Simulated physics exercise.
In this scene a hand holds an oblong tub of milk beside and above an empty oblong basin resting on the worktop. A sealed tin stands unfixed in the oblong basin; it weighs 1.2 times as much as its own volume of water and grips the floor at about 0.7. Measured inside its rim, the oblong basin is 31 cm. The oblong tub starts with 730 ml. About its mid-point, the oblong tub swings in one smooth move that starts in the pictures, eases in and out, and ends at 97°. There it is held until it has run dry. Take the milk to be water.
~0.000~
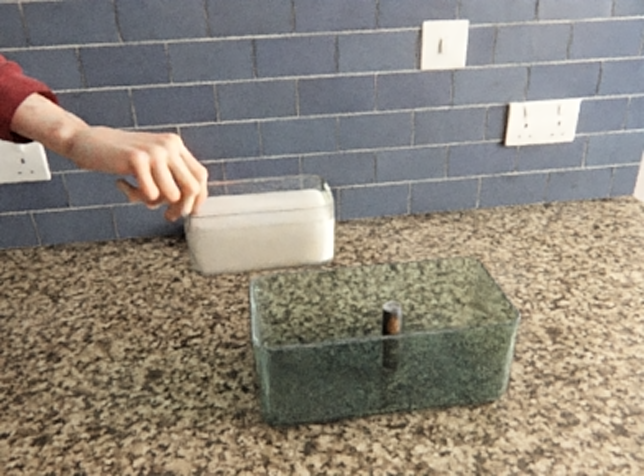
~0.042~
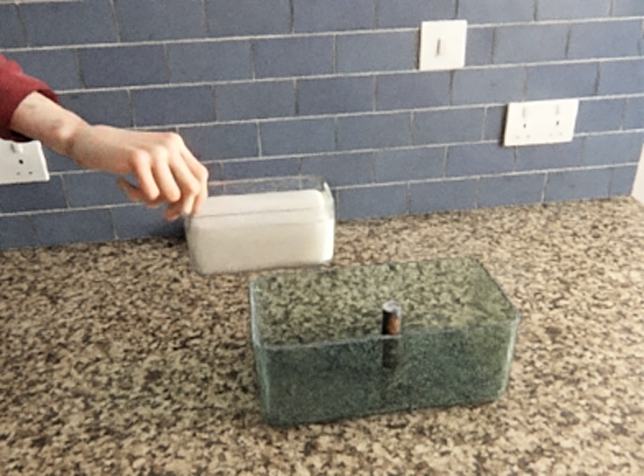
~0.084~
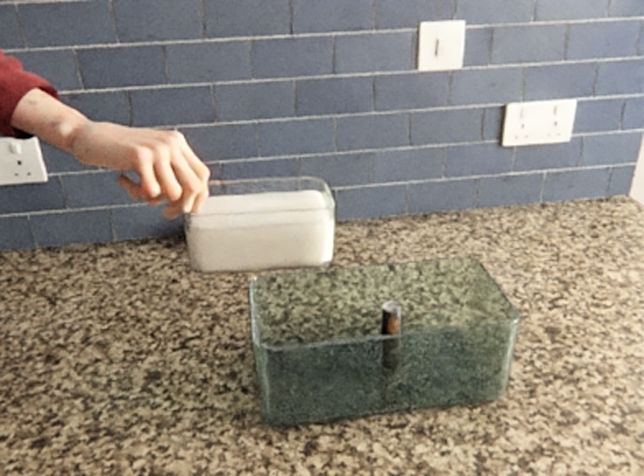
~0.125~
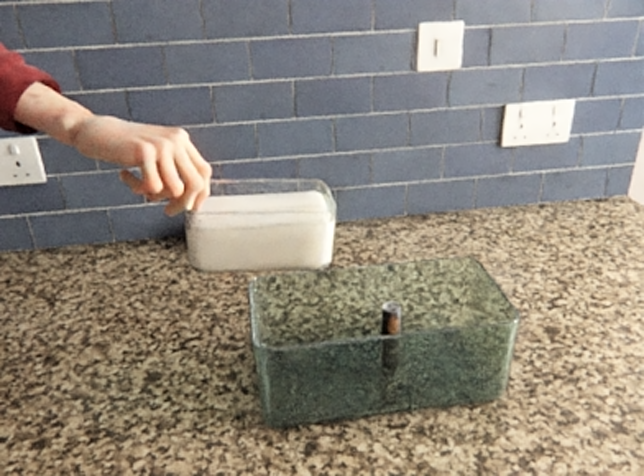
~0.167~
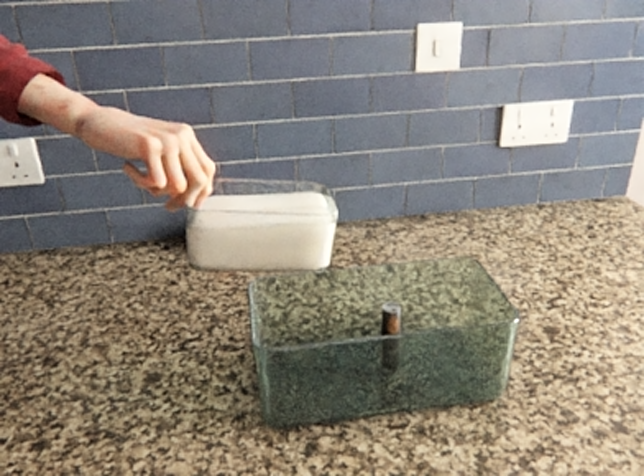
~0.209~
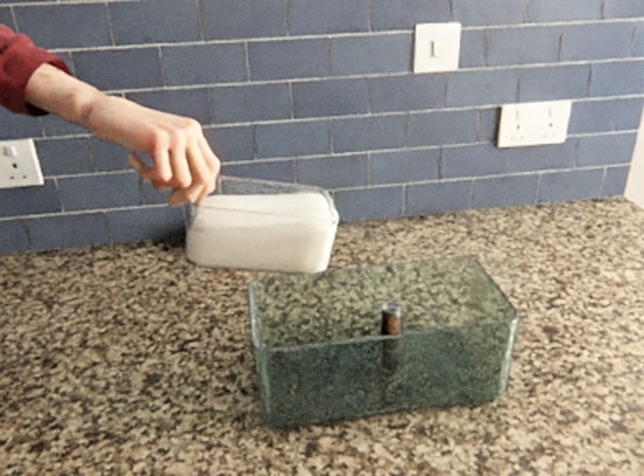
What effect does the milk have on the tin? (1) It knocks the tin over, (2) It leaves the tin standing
1, it knocks the tin over.
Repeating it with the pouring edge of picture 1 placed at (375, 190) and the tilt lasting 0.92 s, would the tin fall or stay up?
Result: Tin upright.
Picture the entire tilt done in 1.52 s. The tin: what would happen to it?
The tin stays balanced.
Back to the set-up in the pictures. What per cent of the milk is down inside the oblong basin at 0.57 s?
Roughly 18 percent.
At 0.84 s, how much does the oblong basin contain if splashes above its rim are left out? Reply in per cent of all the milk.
Some 84 per cent.
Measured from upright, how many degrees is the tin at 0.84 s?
The tilt is near 20°.
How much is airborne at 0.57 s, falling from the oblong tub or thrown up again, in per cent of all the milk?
Around 34 in a hundred.
After 0.57 s the tilt is 67° and 48 per cent is still to pour; the tin stands where it began.
After 0.84 s the tilt is 95° and 11 per cent is still to pour; the tin leans 20°.
After 1.12 s the tilt is 97° and 2 per cent is still to pour; the tin lies on its side.
After 1.42 s the tilt is 97° and 0 per cent is still to pour; the tin lies on its side.
In the end the tin lies on its side.
